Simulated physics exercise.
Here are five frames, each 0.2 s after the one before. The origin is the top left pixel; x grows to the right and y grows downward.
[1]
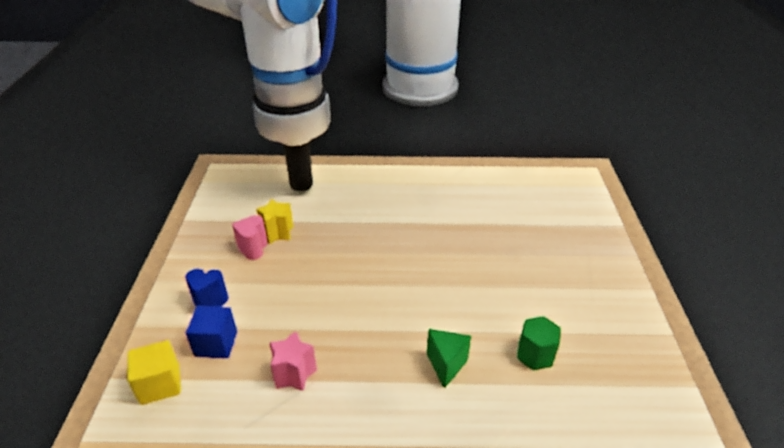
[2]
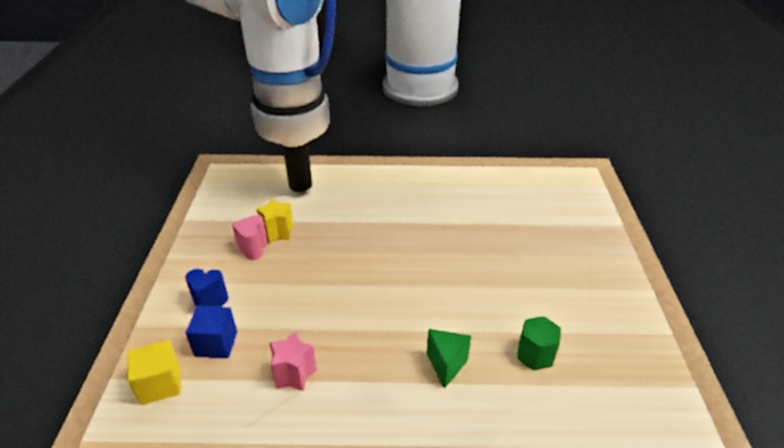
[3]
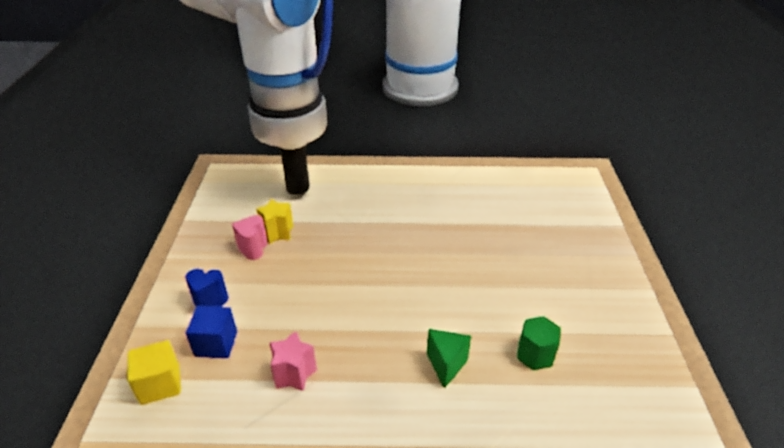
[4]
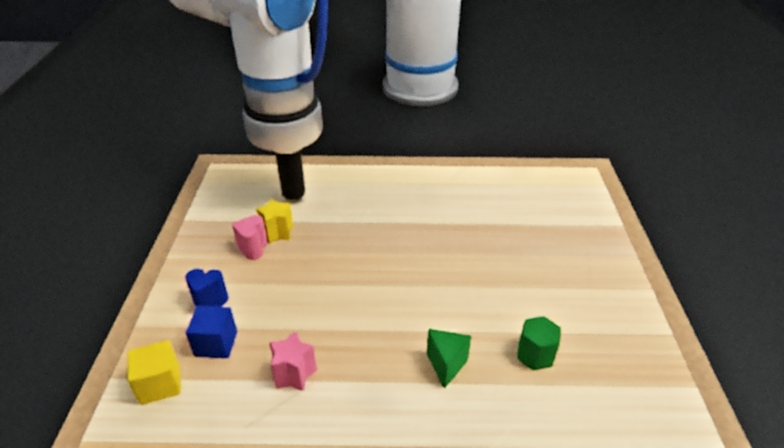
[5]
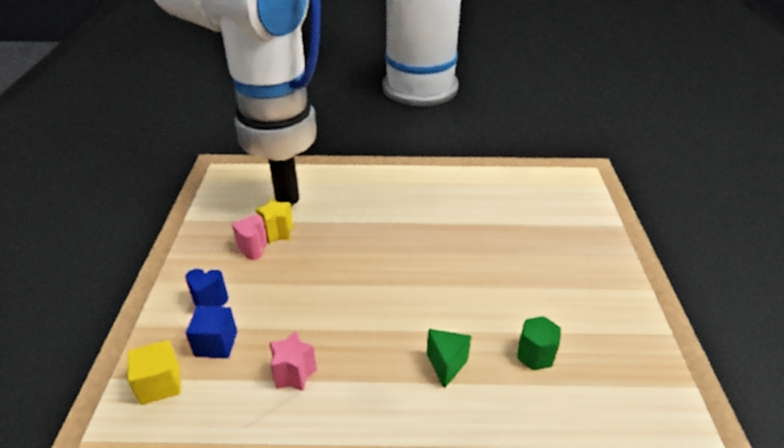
Robot arm with a black post shifting slightly left and down near a yellow star, while coloured blocks stay still on a wooden board.
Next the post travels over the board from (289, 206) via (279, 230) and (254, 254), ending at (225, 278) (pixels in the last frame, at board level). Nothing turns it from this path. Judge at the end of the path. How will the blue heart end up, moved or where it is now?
Somewhere new.
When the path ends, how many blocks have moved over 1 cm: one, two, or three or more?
In total, three or more blocks get moved by over 1 cm.
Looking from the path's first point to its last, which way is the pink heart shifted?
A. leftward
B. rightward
That would be B.
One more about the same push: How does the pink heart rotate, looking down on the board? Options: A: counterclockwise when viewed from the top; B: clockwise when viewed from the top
B - clockwise when viewed from the top.
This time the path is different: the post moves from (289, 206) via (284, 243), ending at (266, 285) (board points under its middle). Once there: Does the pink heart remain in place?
No, it doesn't check out.
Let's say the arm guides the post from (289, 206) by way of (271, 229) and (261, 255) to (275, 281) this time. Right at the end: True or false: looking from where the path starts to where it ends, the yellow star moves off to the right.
Answer: False.
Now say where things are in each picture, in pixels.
The first picture shows post's lower end (302, 184); blue heart (202, 277); blue square piece (208, 319); pink heart (248, 225); yellow star (274, 209).
The second picture shows post (301, 185); blocks still.
The third picture shows post (298, 188); blocks still.
The fourth picture shows post (294, 193); blocks still.
The fifth picture shows post (288, 199); blue heart (202, 277); blue square piece (208, 319); pink heart (248, 225); yellow star (274, 209).
The first path, step by step. One third of the way, post (277, 224); pink heart (238, 236), turned 15° clockwise; yellow star (265, 223).
Two thirds of the way, post (253, 247); blue heart (198, 281); pink heart (207, 260), turned 40° clockwise; yellow star (241, 248), turned 15° anticlockwise.
At the end, post (223, 271); blue heart (179, 300), turned 35° anticlockwise; blue square piece still; pink heart (185, 276), turned 90° clockwise; yellow star (221, 273), turned 40° anticlockwise.
